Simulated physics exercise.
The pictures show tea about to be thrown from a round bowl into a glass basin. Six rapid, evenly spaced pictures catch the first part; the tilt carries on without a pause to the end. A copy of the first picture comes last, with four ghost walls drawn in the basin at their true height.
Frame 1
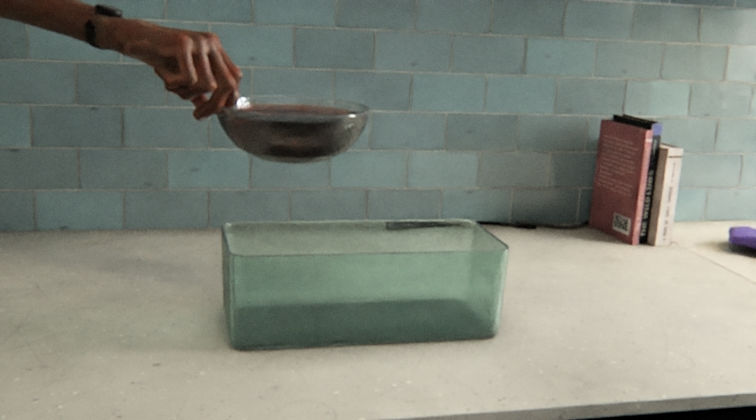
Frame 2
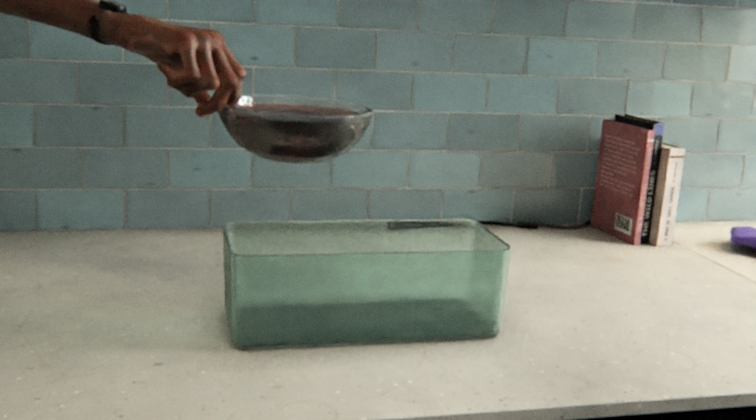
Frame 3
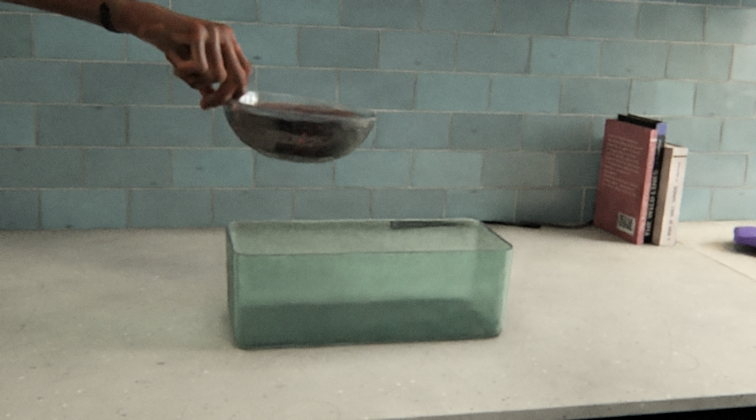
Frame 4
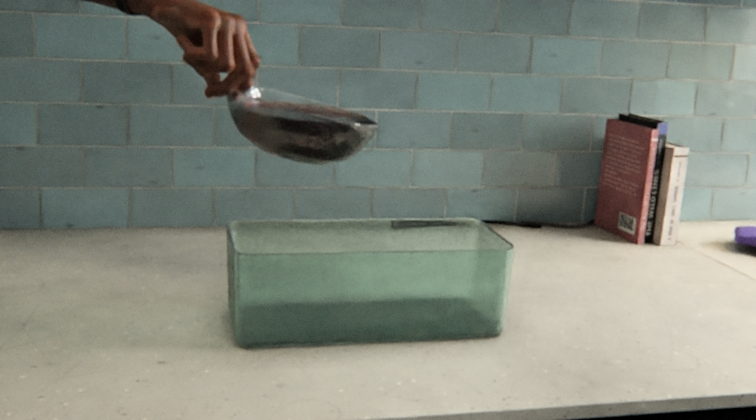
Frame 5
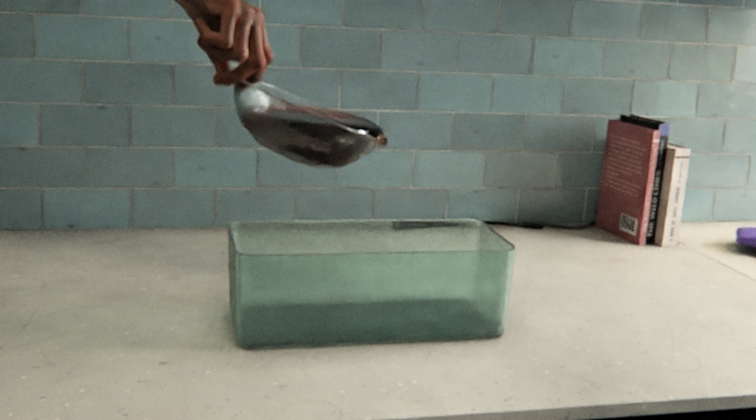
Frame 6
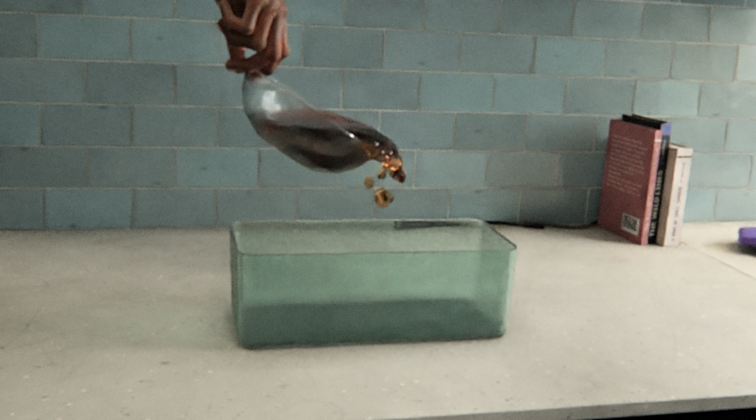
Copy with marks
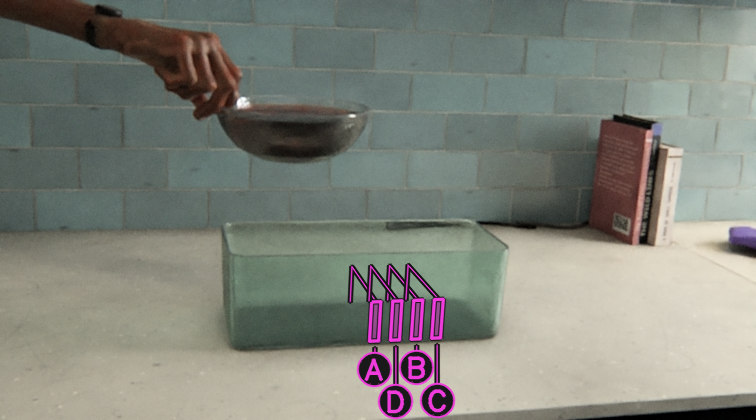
A hand with a dark wristband holds a clear round bowl of dark tea above a green-tinted glass basin, seen from the front on a pale counter against blue-green tiles. Upright books, one reddish, stand at the right near a purple object. The hand shifts slightly right and tilts the bowl rightward, gently then more steeply, until amber-brown tea slips over its lip in drops, while the view stays essentially still.
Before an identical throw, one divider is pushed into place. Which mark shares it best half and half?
Place B.
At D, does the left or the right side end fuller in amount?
The right one.
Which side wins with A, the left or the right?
More ends on the right.
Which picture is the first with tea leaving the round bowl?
In picture 5.
On the marked copy, A at (374, 348); B at (416, 345); C at (437, 344); D at (395, 346).
With A, about 15 % ends left of the wall and 81 % right of it; 4 % is lost outside.
With B, about 47 % ends left of the wall and 49 % right of it; 5 % is lost outside.
With C, about 74 % ends left of the wall and 20 % right of it; 7 % is lost outside.
With D, about 26 % ends left of the wall and 70 % right of it; 4 % is lost outside.
